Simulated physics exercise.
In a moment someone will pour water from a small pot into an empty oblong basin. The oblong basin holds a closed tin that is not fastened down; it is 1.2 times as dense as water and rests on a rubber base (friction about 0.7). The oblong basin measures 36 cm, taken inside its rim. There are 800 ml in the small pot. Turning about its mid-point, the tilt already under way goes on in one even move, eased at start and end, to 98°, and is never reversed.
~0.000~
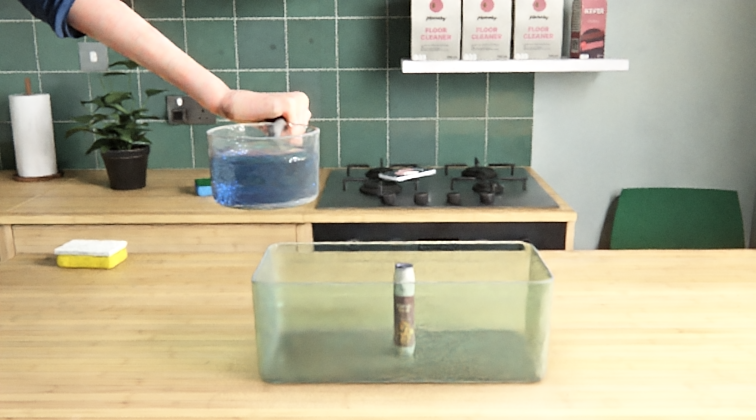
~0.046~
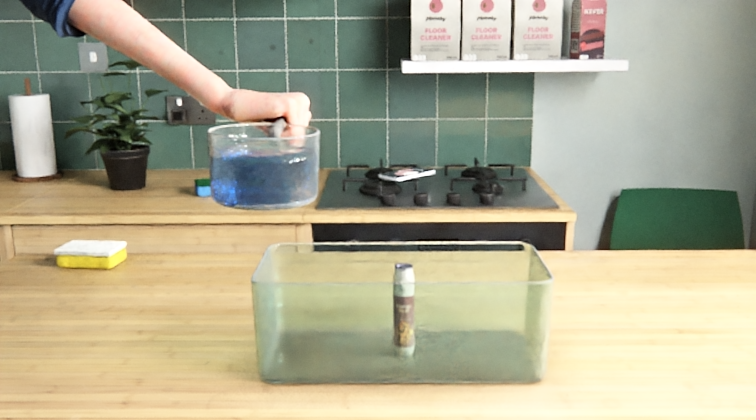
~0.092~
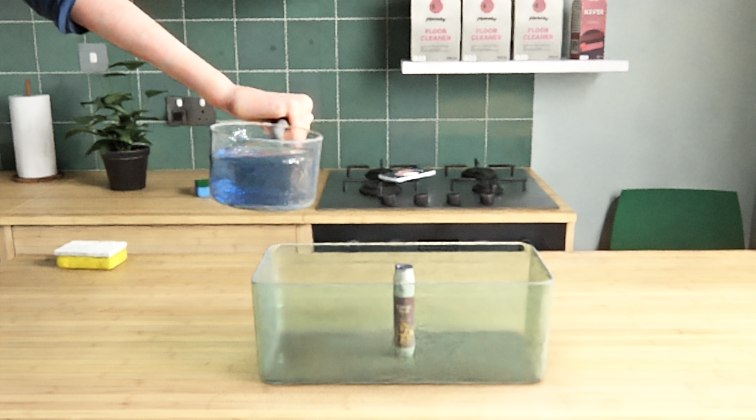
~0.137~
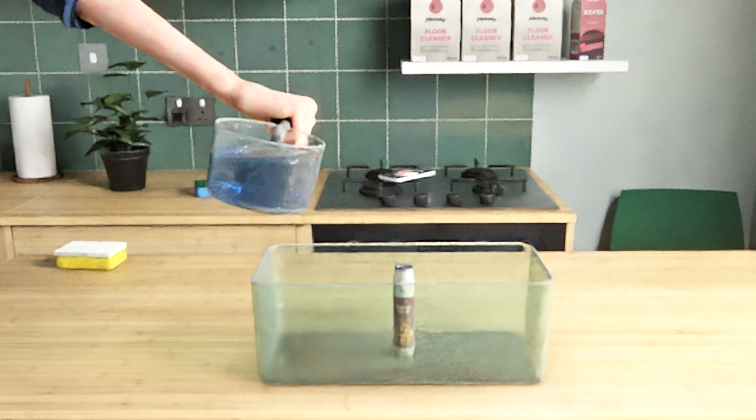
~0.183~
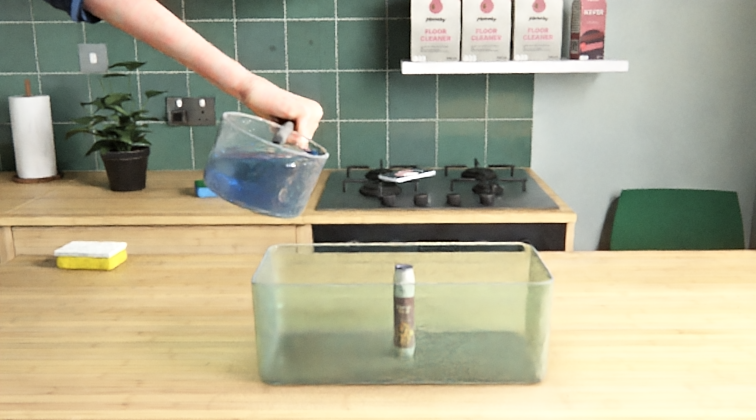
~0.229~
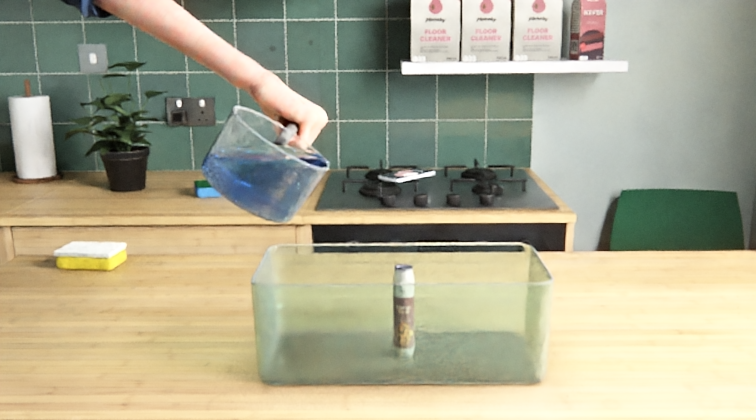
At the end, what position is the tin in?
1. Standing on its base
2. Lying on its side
Standing on its base.
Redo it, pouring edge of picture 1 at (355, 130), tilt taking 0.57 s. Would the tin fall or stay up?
After that, the tin overturns.
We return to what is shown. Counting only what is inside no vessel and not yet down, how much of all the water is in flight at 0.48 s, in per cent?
Roughly 36 percent.
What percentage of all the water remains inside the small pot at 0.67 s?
I'd estimate some 14 per cent.
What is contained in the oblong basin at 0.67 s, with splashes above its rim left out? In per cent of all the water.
My estimate is about 78 percent.
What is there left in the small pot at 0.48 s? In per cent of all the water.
Roughly 44 %.
By 0.48 s the tilt is 92° and 43 per cent is still to pour; the tin stands where it began.
By 0.67 s the tilt is 98° and 13 per cent is still to pour; the tin stands 1 cm from where it began.
By 0.86 s the tilt is 98° and 4 per cent is still to pour; the tin stands where it began.
By 1.07 s the tilt is 98° and 1 per cent is still to pour; the tin stands 1 cm from where it began.
At rest the tin stands where it began.
